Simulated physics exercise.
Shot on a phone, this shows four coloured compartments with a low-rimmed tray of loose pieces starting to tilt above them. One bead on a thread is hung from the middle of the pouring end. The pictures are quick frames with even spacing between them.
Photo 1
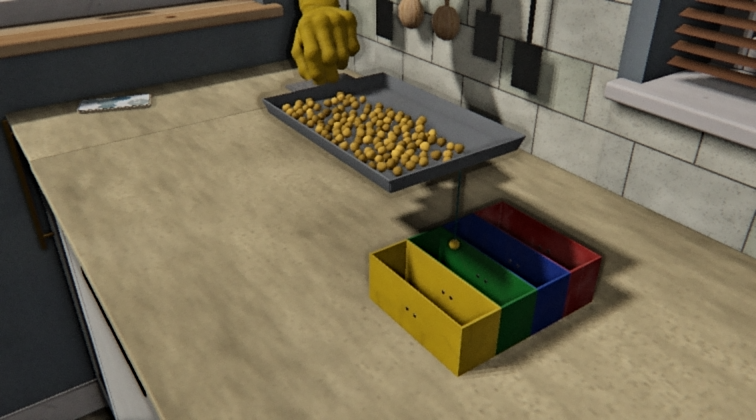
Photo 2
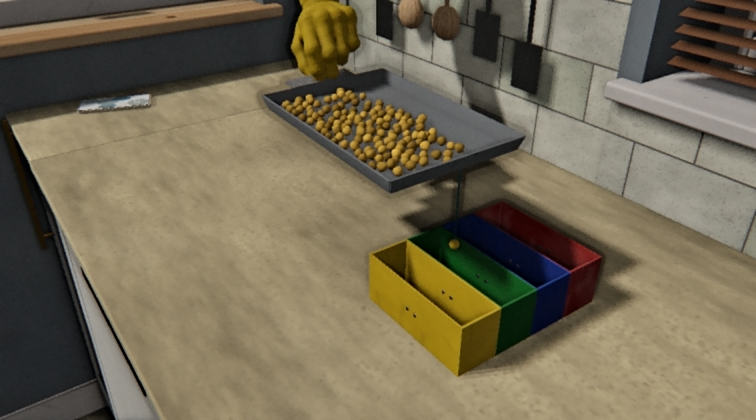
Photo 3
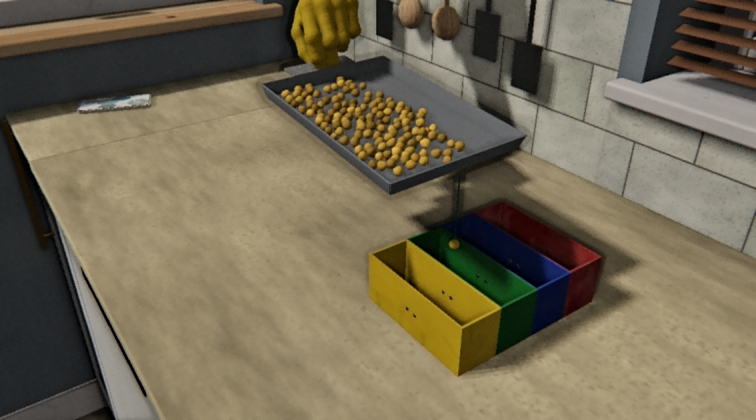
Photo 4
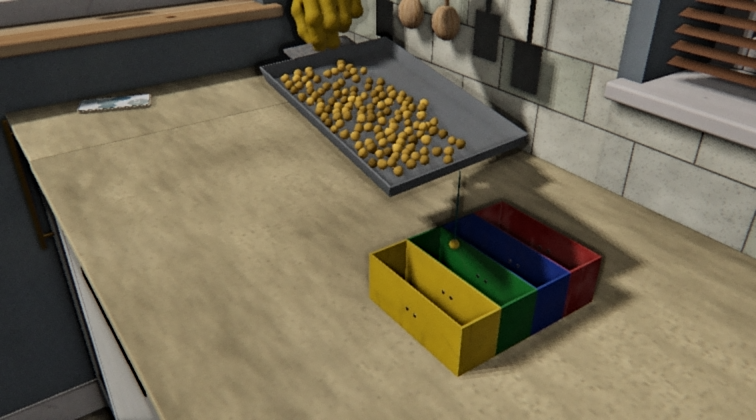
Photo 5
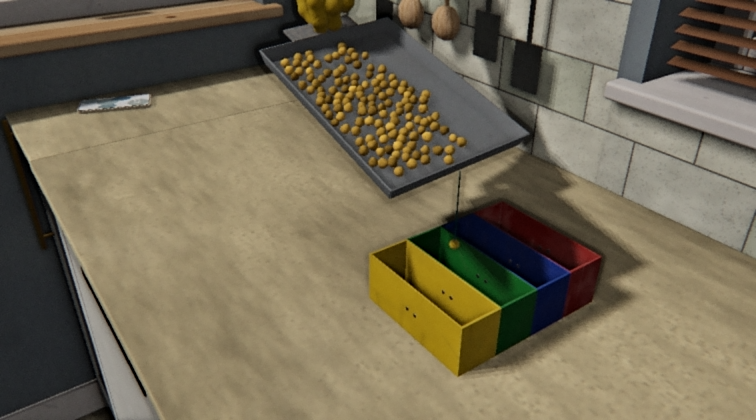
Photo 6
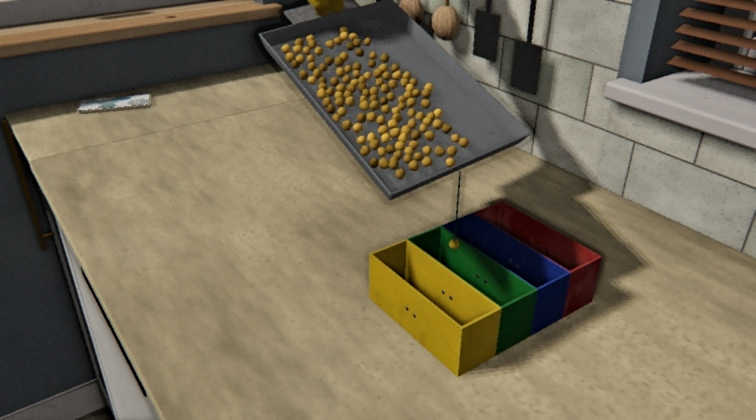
A gray tray of small yellow balls tilts gradually as a yellow-gloved hand raises its far end.
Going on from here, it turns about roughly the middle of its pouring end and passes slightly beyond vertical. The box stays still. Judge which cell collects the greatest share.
I would say the yellow one.
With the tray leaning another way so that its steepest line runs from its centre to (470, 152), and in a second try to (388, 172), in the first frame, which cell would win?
Try 1 - that blue cell; try 2 - yellow.
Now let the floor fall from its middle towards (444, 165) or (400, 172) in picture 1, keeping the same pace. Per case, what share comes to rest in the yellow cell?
About 20 % and 30 %.
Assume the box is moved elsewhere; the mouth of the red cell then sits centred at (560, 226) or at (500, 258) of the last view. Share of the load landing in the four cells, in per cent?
20 and 100 in a hundred, in turn.
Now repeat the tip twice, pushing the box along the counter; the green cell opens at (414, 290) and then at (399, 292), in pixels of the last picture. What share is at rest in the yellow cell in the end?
In order, 20 % and 10 %.
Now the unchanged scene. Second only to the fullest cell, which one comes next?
That's the green cell.
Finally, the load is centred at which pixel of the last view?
Resting centre, last frame: Roughly (425, 351).
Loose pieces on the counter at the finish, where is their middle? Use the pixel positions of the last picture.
About (382, 371).
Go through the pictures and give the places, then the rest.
Corners of the pouring end near (391, 177) and (519, 135), level; middle of the load near (370, 130), puffed corn balls; bead on its thread near (454, 244); yellow cell near (479, 337); green cell near (516, 318); blue cell near (550, 300); red cell near (582, 283), in the first frame.
Corners of the pouring end near (391, 177) and (519, 135), level; middle of the load near (370, 128), in the second frame.
Corners of the pouring end near (391, 179) and (520, 134), tipped barely, lowest at the left corner; middle of the load near (371, 123), in the third frame.
Corners of the pouring end near (392, 182) and (521, 133), tipped a little, lowest at the left corner; middle of the load near (371, 114), in the fourth frame.
Corners of the pouring end near (392, 185) and (522, 132), tipped clearly, lowest at the left corner; middle of the load near (372, 106), in the fifth frame.
Corners of the pouring end near (392, 188) and (523, 132), tipped clearly, lowest at the left corner; middle of the load near (374, 99); yellow cell near (479, 337); green cell near (516, 318); blue cell near (550, 300); red cell near (582, 283), in the sixth frame.
Shortly afterwards, tray tipped steeply; all but a few on the tray; a little falling or outside the box.
Next, tray tipped past a quarter turn; near a quarter on the tray; a little in the yellow cell; only a few in the green cell; near two thirds falling or outside the box.
Some moments later, tray tipped past a quarter turn; near a quarter in the yellow cell; a little in the green cell; only a few in the blue cell; near half falling or outside the box.
In the end, tray tipped past a quarter turn; near a quarter in the yellow cell; a little in the green cell; only a few in the blue cell; none at all in the red cell; near half outside the box.
